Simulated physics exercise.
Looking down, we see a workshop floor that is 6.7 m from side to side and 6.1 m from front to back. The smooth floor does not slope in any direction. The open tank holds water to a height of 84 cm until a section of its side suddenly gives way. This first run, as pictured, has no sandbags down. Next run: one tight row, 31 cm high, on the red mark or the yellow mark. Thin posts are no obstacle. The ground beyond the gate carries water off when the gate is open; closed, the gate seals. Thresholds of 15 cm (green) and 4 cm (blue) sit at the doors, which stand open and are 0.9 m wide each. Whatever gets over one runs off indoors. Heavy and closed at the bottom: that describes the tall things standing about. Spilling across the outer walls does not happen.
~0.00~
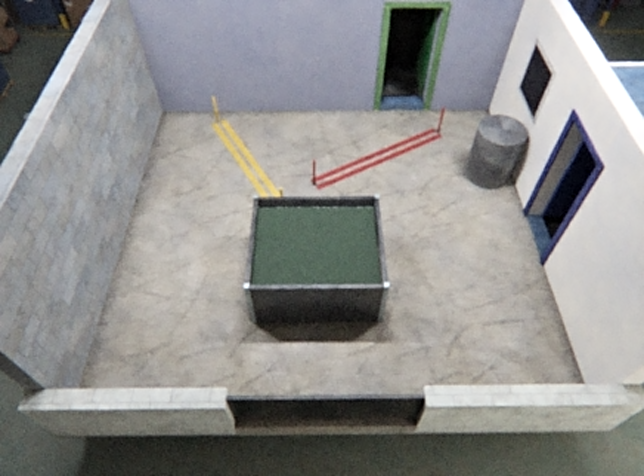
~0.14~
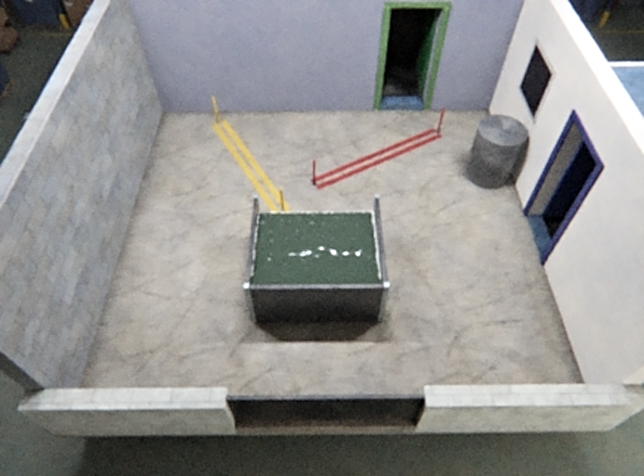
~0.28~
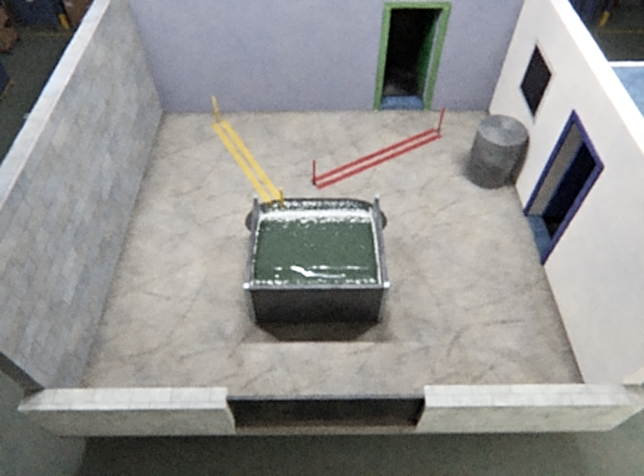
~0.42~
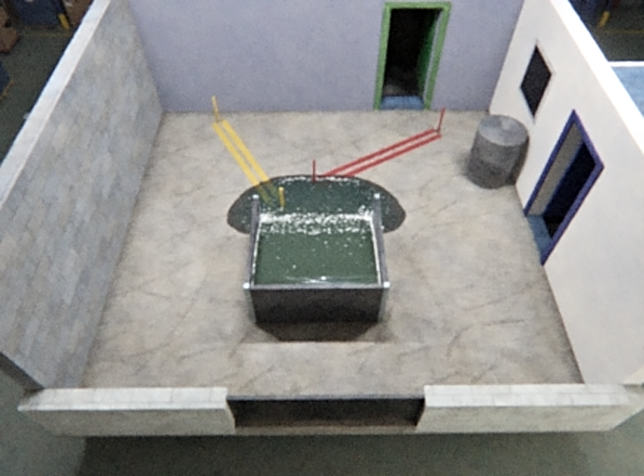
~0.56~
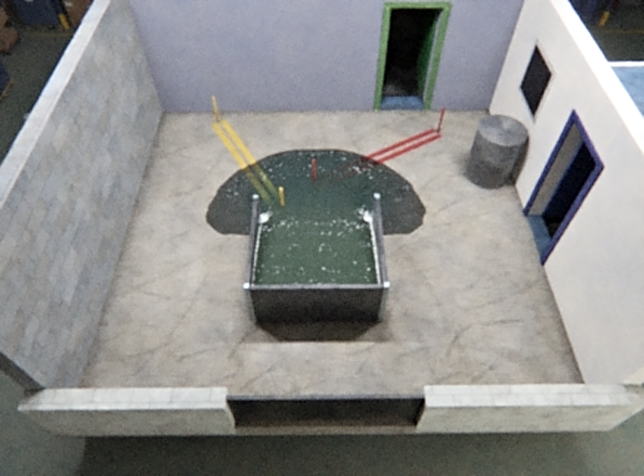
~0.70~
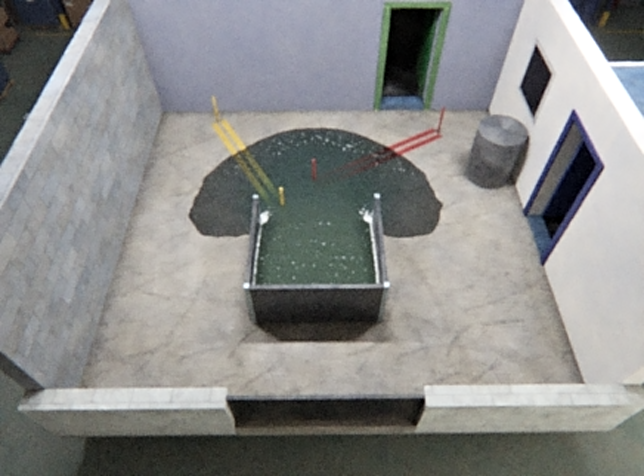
Dark green water in an open tank ripples, then pours out through the tank's far side and spreads across the pale floor in a widening fan, passing around thin posts and over parts of the yellow and red lines.
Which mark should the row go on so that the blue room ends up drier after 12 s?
On the yellow mark.
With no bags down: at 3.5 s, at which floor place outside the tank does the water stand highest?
(504, 156).
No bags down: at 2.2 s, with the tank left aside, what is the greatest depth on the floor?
Max depth: Near 44 cm.
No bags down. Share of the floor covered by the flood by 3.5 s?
About 50 percent.
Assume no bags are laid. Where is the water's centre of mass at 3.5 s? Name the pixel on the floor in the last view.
Close to (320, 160) in the last picture.
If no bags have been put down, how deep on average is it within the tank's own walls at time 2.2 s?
I'd estimate the average depth at close to 17 centimetres.
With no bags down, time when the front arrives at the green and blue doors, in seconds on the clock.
Green: 1.1 s; blue: 3.4 s.
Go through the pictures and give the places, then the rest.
Still water, 84 cm deep, in the open tank at (317, 242), in the first frame.
Water pours out on the open tank's far side and has run 1.0 m, to a hidden place; typically 10 cm deep outside, 84 cm at the open tank's back, in the second frame.
Water pours out on the open tank's far side and has run 1.2 m, to a hidden place; typically 13 cm deep outside, 76 cm at the open tank's back, in the third frame.
Water pours out on the open tank's far side and has run 1.5 m, to (392, 200); typically 12 cm deep outside, 72 cm at the open tank's back, in the fourth frame.
The front is at (271, 158), 2.1 m from the gap on the open tank's far side; 5.6 m2 of floor is under water; 68 cm left at the back of the open tank, in the fifth frame.
The front is at (325, 130), 2.7 m from the gap on the open tank's far side; 7.9 m2 of floor is under water; 61 cm left at the back of the open tank, in the sixth frame.
After 1.4 s water covers 40 % of the floor and is deepest (40 cm) near (313, 115) in the run without bags; in at the blue door, 0 L with no bags, 0 L with the row on red, 0 L on yellow.
After 2.2 s water covers 45 % of the floor and is deepest (44 cm) near (171, 116) in the run without bags; in at the blue door, 0 L with no bags, 0 L with the row on red, 0 L on yellow.
After 3.5 s water covers 50 % of the floor and is deepest (38 cm) near (504, 156) in the run without bags; in at the blue door, 0 L with no bags, 18 L with the row on red, 0 L on yellow.
After 7.0 s water covers 95 % of the floor and is deepest (12 cm) near (144, 409) in the run without bags; in at the blue door, 0 L with no bags, 45 L with the row on red, 0 L on yellow.
After 12.0 s water covers 100 % of the floor and is deepest (10 cm) near (270, 408) in the run without bags; in at the blue door, 4 L with no bags, 46 L with the row on red, 2 L on yellow.
